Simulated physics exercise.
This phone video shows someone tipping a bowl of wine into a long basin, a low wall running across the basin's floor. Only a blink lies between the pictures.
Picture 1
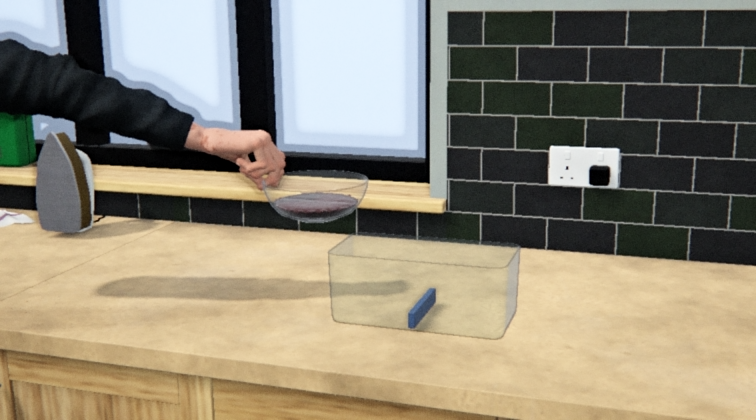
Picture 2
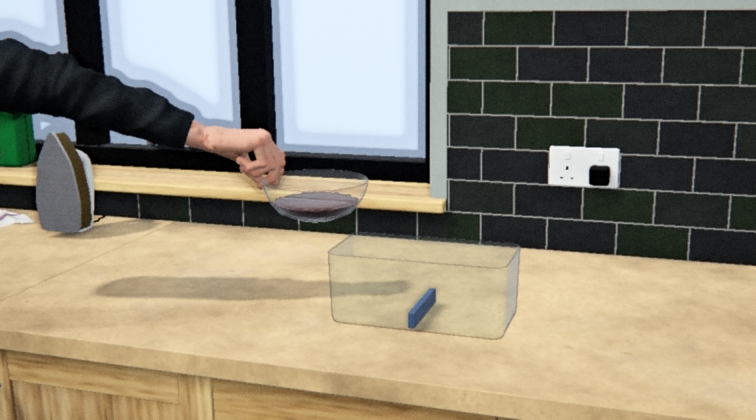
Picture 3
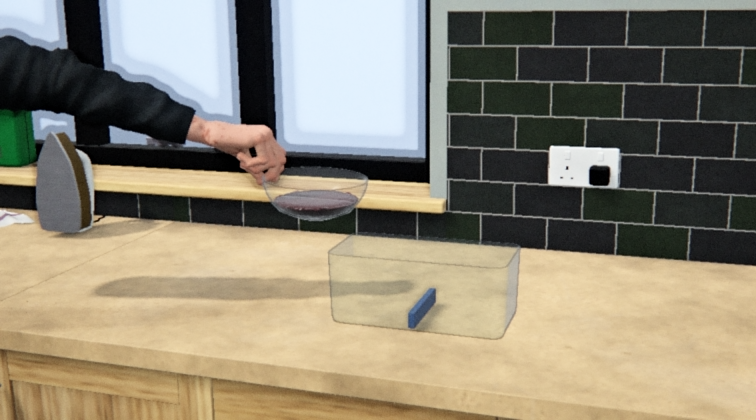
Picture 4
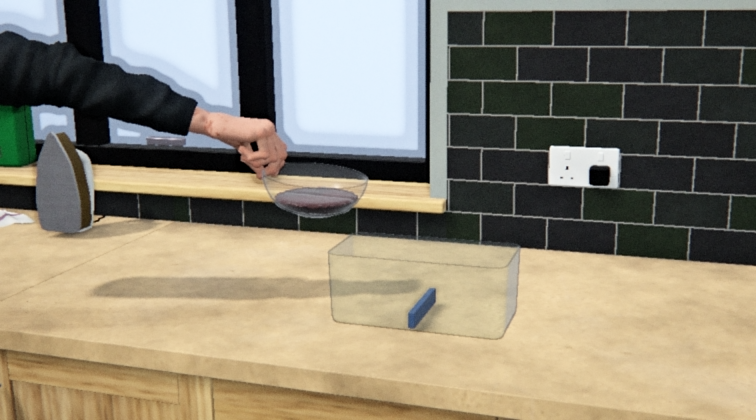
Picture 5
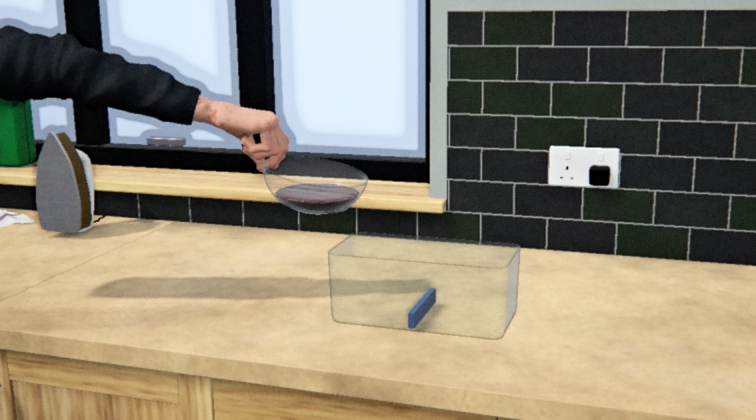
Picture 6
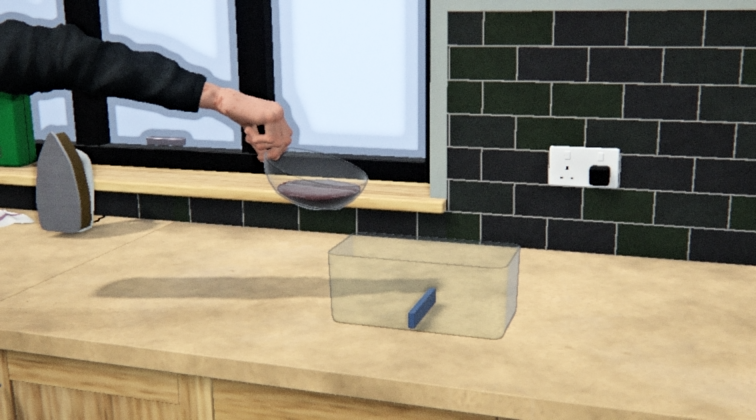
Hand slowly tilting a clear bowl of dark wine rightward above a transparent basin with a low blue wall, on a kitchen counter.
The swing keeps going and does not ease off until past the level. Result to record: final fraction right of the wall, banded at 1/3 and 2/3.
Well, the amount right of the wall falls short of a third.
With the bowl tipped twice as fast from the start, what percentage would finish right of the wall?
It comes to about 60 per cent.
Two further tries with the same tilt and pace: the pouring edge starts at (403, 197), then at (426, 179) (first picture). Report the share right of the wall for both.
First some 90, then 90 per cent.
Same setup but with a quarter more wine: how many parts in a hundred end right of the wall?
That works out to some 35 %.
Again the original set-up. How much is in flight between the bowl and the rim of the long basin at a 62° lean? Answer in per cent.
About 30 per cent.
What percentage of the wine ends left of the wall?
It is close to 80 per cent.
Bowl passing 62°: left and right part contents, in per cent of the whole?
10 per cent left, 0 per cent right.
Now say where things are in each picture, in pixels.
The first picture shows tilt 0°; pouring edge (365, 184); surface from (278, 199) to (357, 203); the long basin's rim runs from (341, 243) to (514, 257); the wall's top is at (422, 301).
The second picture shows tilt 1°; pouring edge (365, 184); surface from (278, 198) to (357, 203).
The third picture shows tilt 3°; pouring edge (365, 184); surface from (279, 196) to (357, 202).
The fourth picture shows tilt 6°; pouring edge (365, 185); surface from (279, 192) to (357, 200).
The fifth picture shows tilt 11°; pouring edge (364, 185); surface from (280, 188) to (358, 195).
The sixth picture shows tilt 16°; pouring edge (364, 185); surface from (283, 183) to (360, 191).
A moment on, the bowl is tipped part way and 57 per cent is still to pour, 11 is left of the wall and 0 right of it.
Next, the bowl is tipped on its side and 2 per cent is still to pour, 65 is left of the wall and 18 right of it.
Then the bowl is tipped on its side and 0 per cent is still to pour, 78 is left of the wall and 21 right of it.
Later the bowl is tipped on its side and 0 per cent is still to pour, 78 is left of the wall and 21 right of it.
In the end 78 per cent lies left of the wall, 21 right of it and 2 outside.
